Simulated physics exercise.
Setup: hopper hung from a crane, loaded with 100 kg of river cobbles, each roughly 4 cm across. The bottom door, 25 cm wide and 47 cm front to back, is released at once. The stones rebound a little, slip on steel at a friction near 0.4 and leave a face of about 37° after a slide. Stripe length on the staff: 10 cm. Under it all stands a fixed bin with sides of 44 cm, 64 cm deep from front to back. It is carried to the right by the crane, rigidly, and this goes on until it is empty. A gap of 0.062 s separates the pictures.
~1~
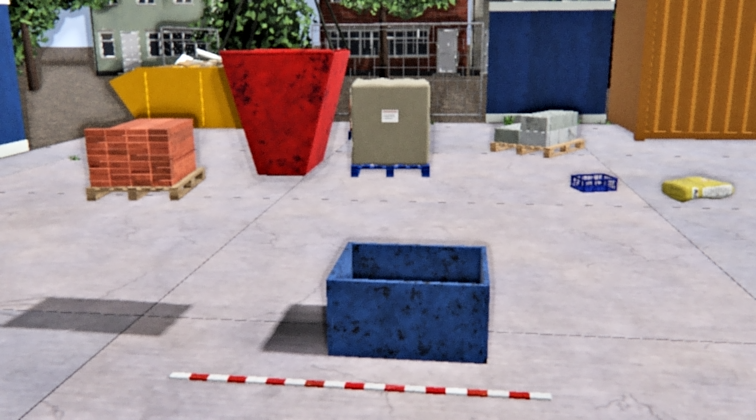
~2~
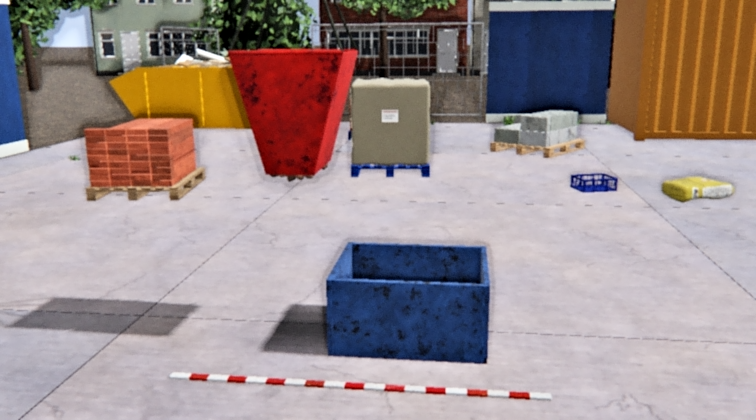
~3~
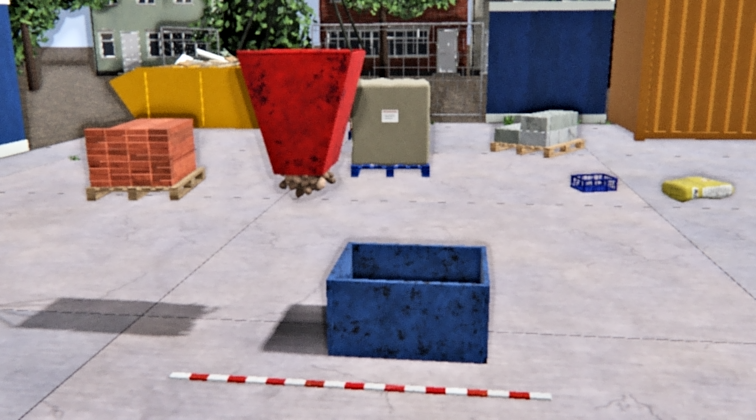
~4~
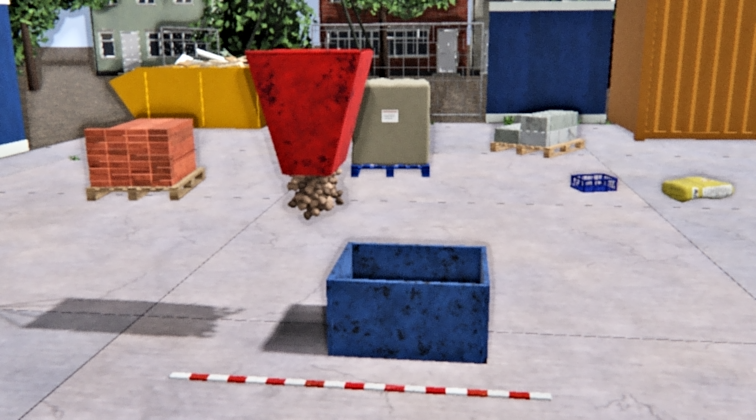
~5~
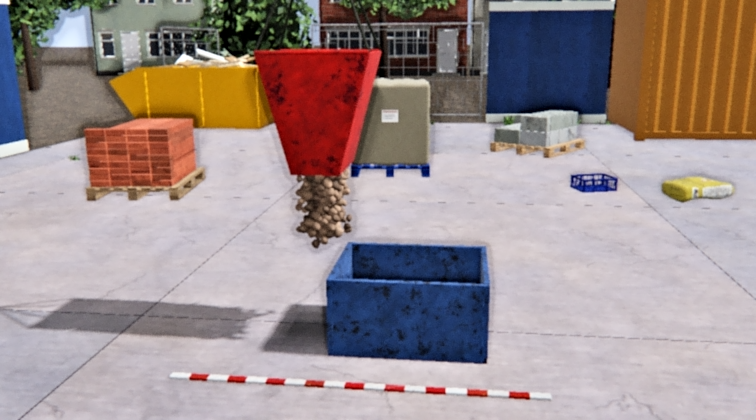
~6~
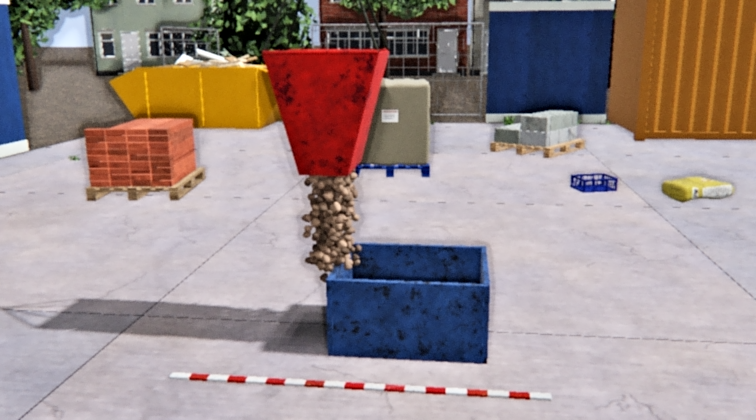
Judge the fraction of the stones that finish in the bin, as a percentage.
Some 85 % of the stones finish in the bin.
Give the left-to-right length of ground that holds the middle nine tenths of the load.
Width: Near 100 cm.
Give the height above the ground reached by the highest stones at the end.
20 cm.
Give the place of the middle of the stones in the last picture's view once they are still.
About (394, 317).
Then, 0.4 s after the last picture, 0 % in the hopper, 15 % falling or lying left of the bin, 85 % falling or lying in the bin; the stones farthest right are at (459, 324).
Then, 0.8 s after the last picture, 0 % in the hopper, 15 % falling or lying left of the bin, 85 % falling or lying in the bin; the stones farthest right are at (477, 323).
Then, 1.4 s after the last picture, 0 % in the hopper, 15 % falling or lying left of the bin, 85 % falling or lying in the bin; the stones farthest right are at (477, 320).
Then, 2.3 s after the last picture, 0 % in the hopper, 15 % falling or lying left of the bin, 85 % falling or lying in the bin; the stones farthest right are at (477, 320).
Then, 4.2 s after the last picture, 0 % in the hopper, 15 % left of the bin, 85 % in the bin; the stones farthest right are at (477, 320).
